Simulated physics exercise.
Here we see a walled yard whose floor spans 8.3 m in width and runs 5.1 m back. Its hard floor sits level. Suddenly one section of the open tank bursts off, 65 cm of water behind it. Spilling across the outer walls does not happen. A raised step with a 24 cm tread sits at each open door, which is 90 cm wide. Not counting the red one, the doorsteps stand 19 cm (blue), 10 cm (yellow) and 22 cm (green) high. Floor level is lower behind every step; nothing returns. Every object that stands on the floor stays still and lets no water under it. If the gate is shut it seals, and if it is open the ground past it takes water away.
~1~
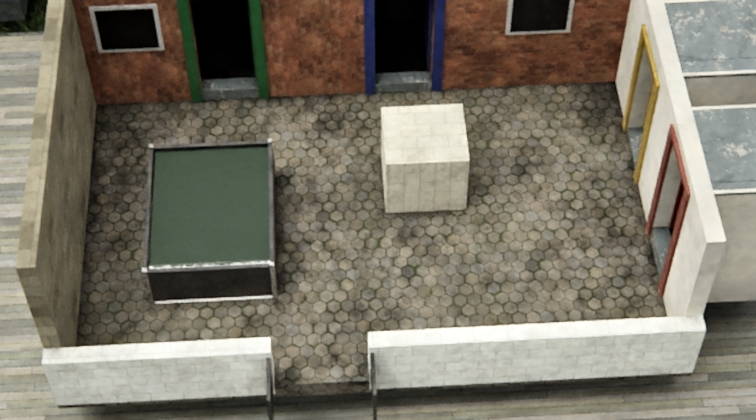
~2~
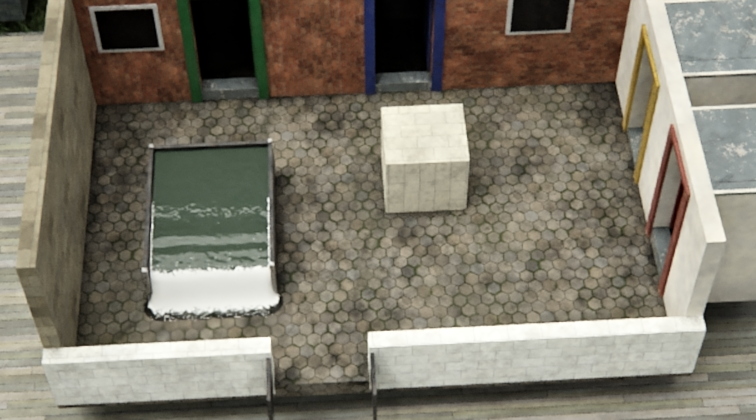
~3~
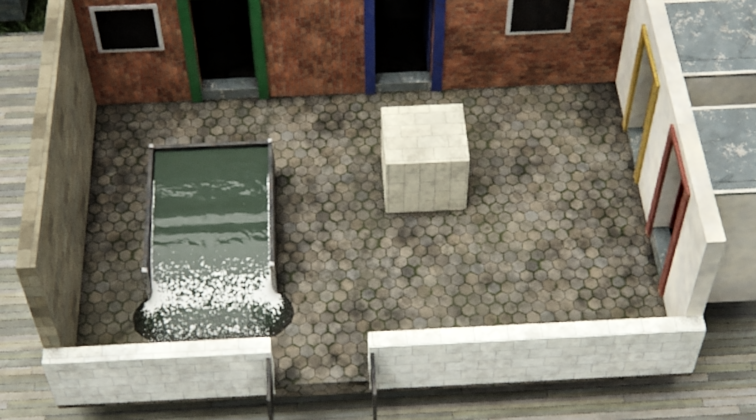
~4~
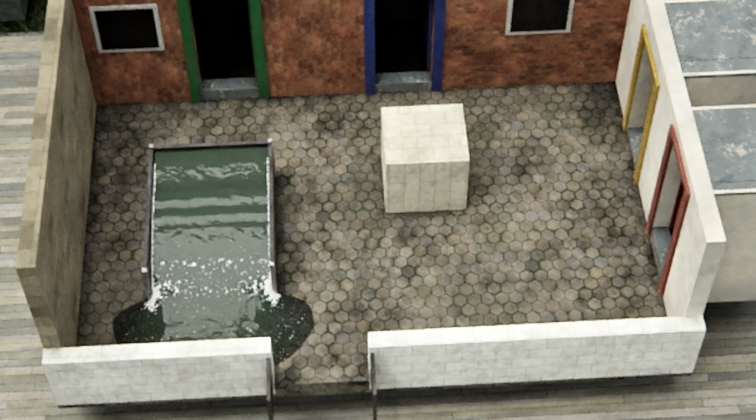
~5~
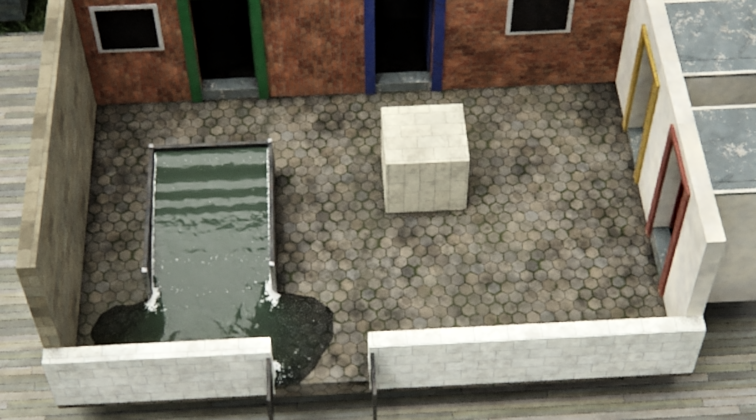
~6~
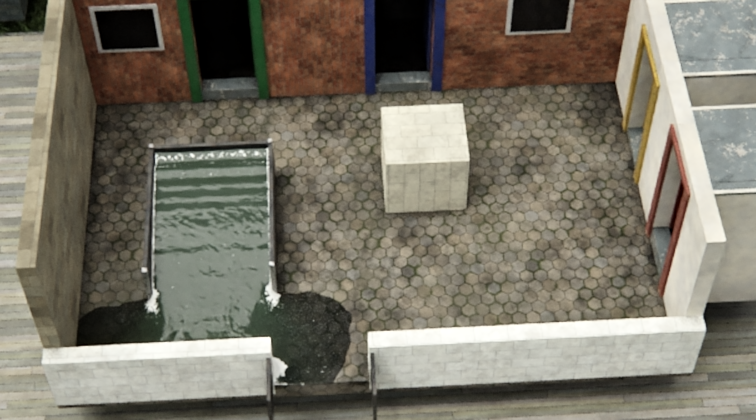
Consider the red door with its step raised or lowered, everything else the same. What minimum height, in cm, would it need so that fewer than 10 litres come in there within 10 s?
About 8.5 cm.
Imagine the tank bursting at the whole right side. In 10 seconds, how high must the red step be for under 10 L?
That way, roughly 21 cm.
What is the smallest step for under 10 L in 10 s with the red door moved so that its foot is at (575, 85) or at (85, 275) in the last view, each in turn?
Minimums: Roughly 7.5 cm and 10.5 cm.
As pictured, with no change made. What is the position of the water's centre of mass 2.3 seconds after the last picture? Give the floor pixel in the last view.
Approximately (217, 289).
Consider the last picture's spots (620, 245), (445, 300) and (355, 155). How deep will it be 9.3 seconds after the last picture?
About 5, 3 and 3 cm respectively.
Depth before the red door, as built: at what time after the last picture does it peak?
I'd say near 3.5 seconds.
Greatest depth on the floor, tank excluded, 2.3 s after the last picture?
Close to 33 centimetres.
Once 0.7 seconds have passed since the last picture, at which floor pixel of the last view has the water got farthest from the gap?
(402, 363).
Then, 0.7 s after the last picture water covers 10 % of the floor, deepest (52 cm) near (74, 380); it has not reached the red door.
Then, 2.3 s after the last picture water covers 45 % of the floor, deepest (33 cm) near (87, 380); it has not reached the red door.
Then, 9.3 s after the last picture water covers 95 % of the floor, deepest (11 cm) near (639, 188); 5 cm at the red door, 0 litres in over its 26 cm step.
At the red door as built, the water peaked near 13 cm, 3.3 s after the last picture.
With a step of 7 cm, 21 litres would have come in within the 10 s; with 9.5 cm, 6 litres. So under 10 litres takes about 8.5 cm.
